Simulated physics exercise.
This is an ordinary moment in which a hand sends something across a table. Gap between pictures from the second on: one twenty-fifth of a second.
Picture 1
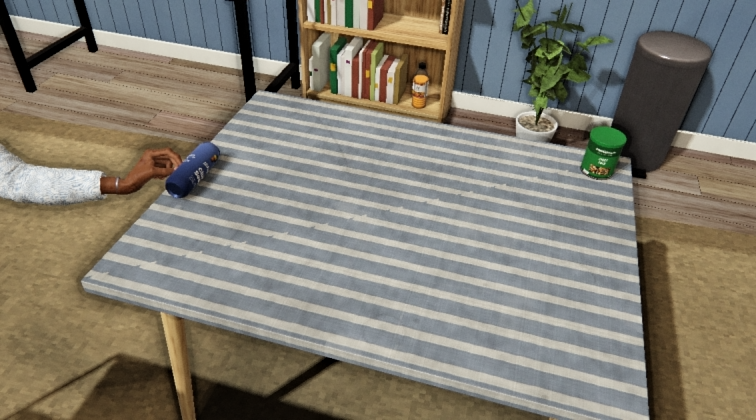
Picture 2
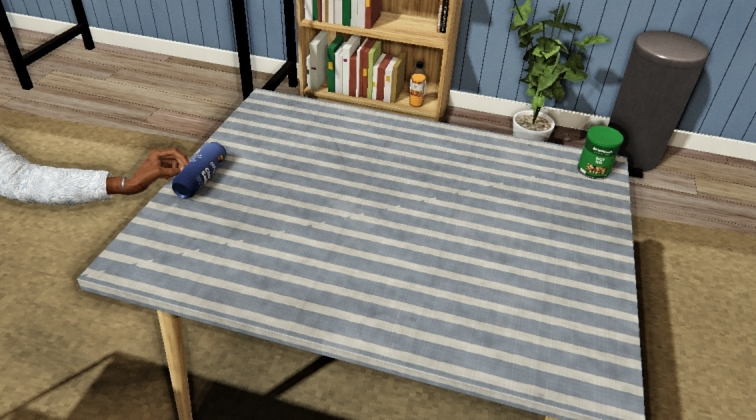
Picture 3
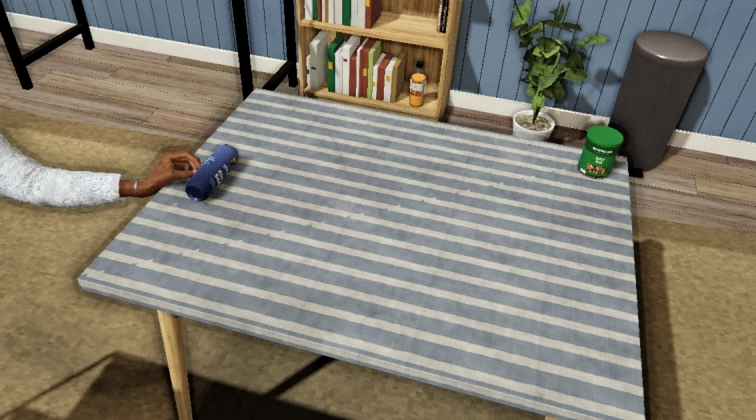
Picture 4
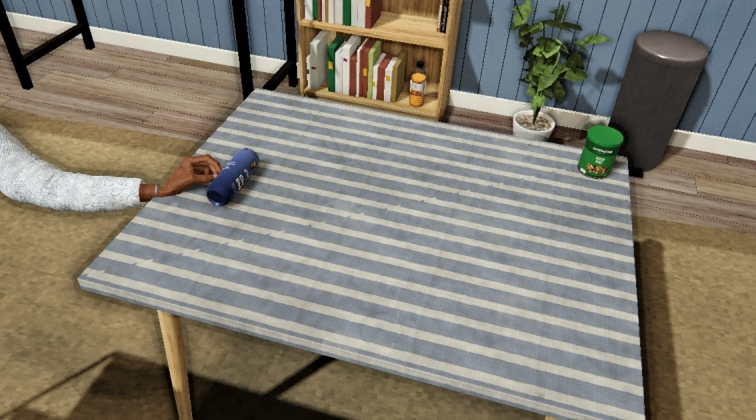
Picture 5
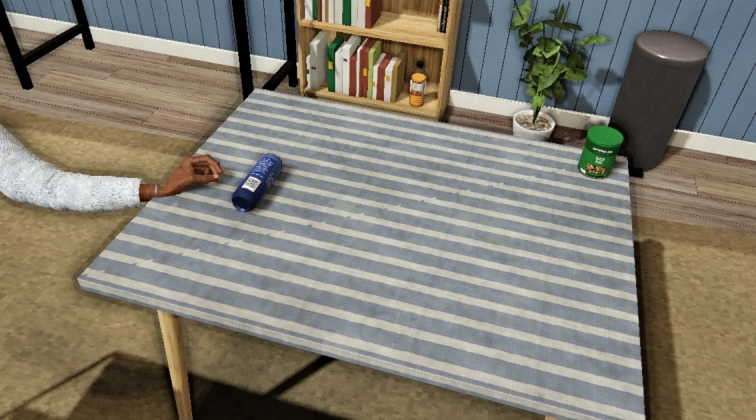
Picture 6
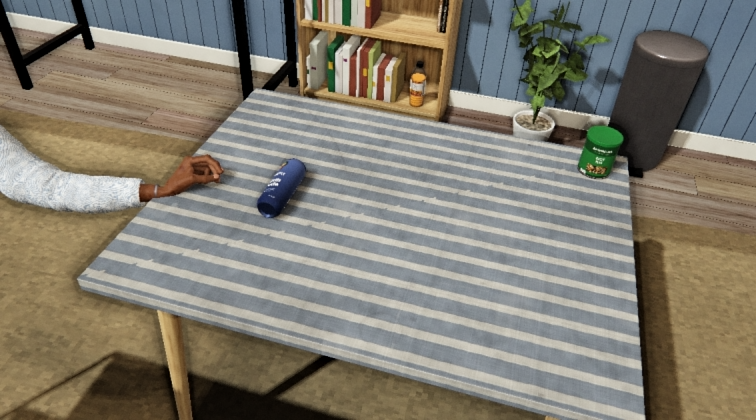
The clip opens with a hand beside a blue can lying on its side at the left of a striped table, a green jar standing at the far right corner. The hand pushes the can to the right, then stays back with the arm still as the can rolls farther across the tabletop.
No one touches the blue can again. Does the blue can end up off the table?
Yes.
Then, 0.20 s later than the last frame, blue can moved well along near (407, 215).
Then, 0.50 s later than the last frame, blue can moved well along near (598, 256).
Then, 0.70 s later than the last frame, blue can now off the table.
Then, 1.00 s later than the last frame, things are still on the move.
When it is over, off the table, blue can.
